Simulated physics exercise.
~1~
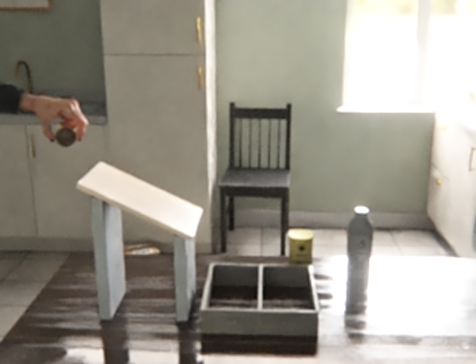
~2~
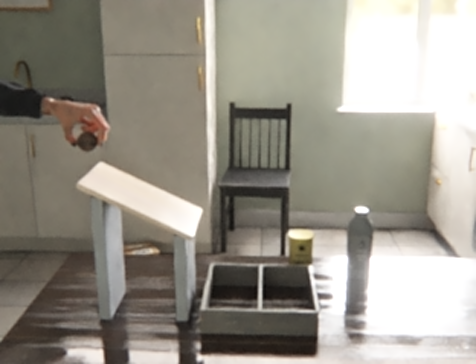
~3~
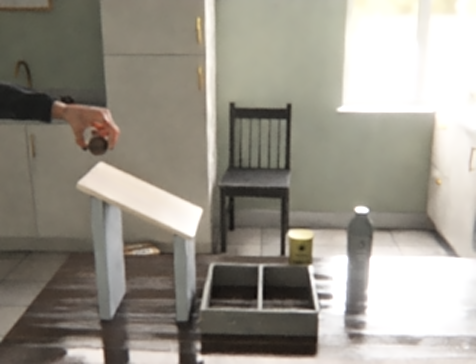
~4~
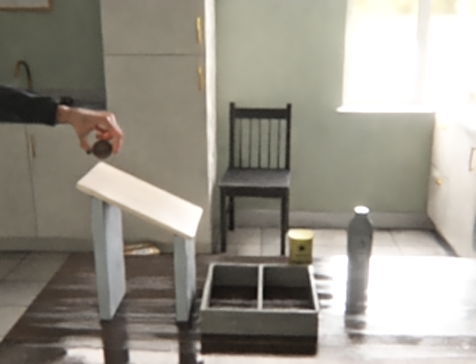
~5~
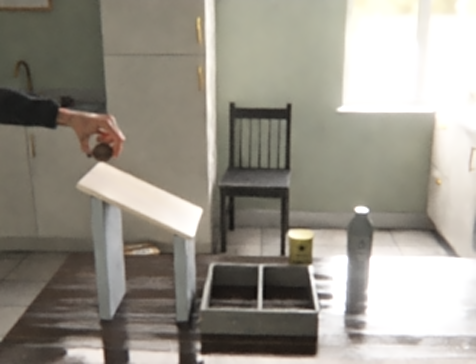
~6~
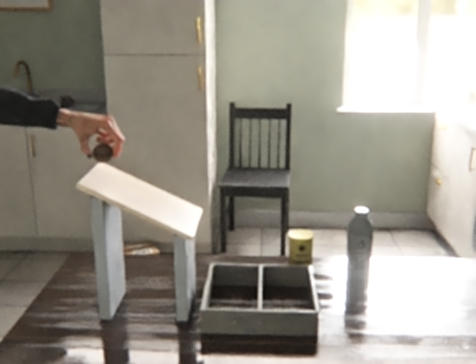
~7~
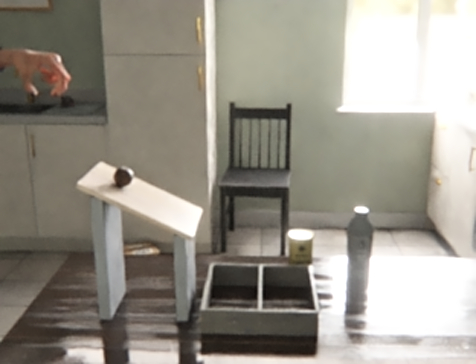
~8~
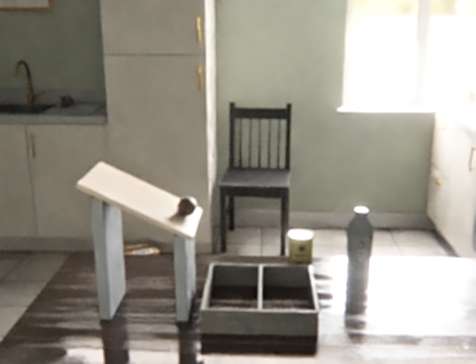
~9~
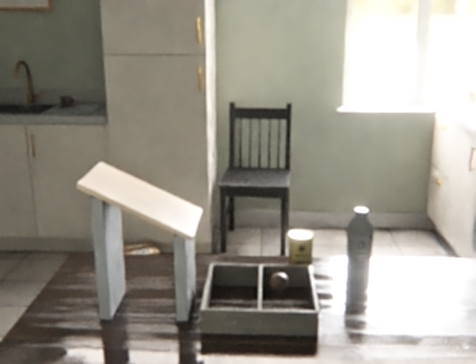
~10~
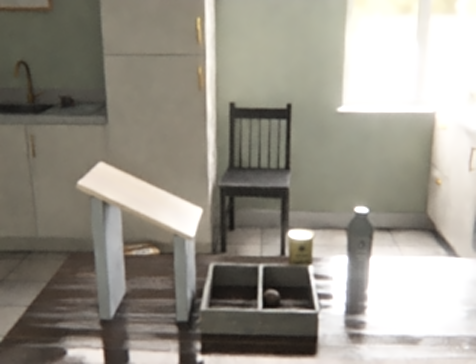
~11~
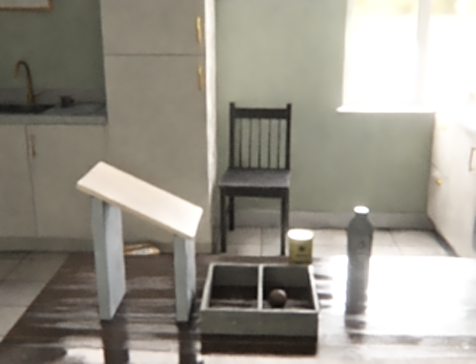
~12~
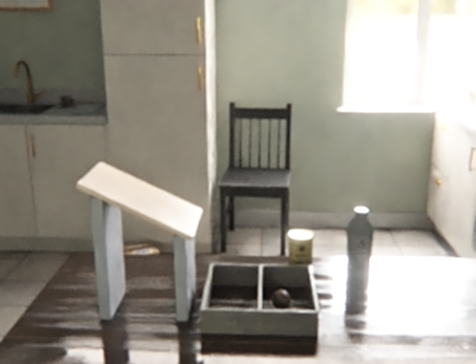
Brown ball released by a hand rolling down a slanted board, dropping into a divided tray and settling in the farther bay.
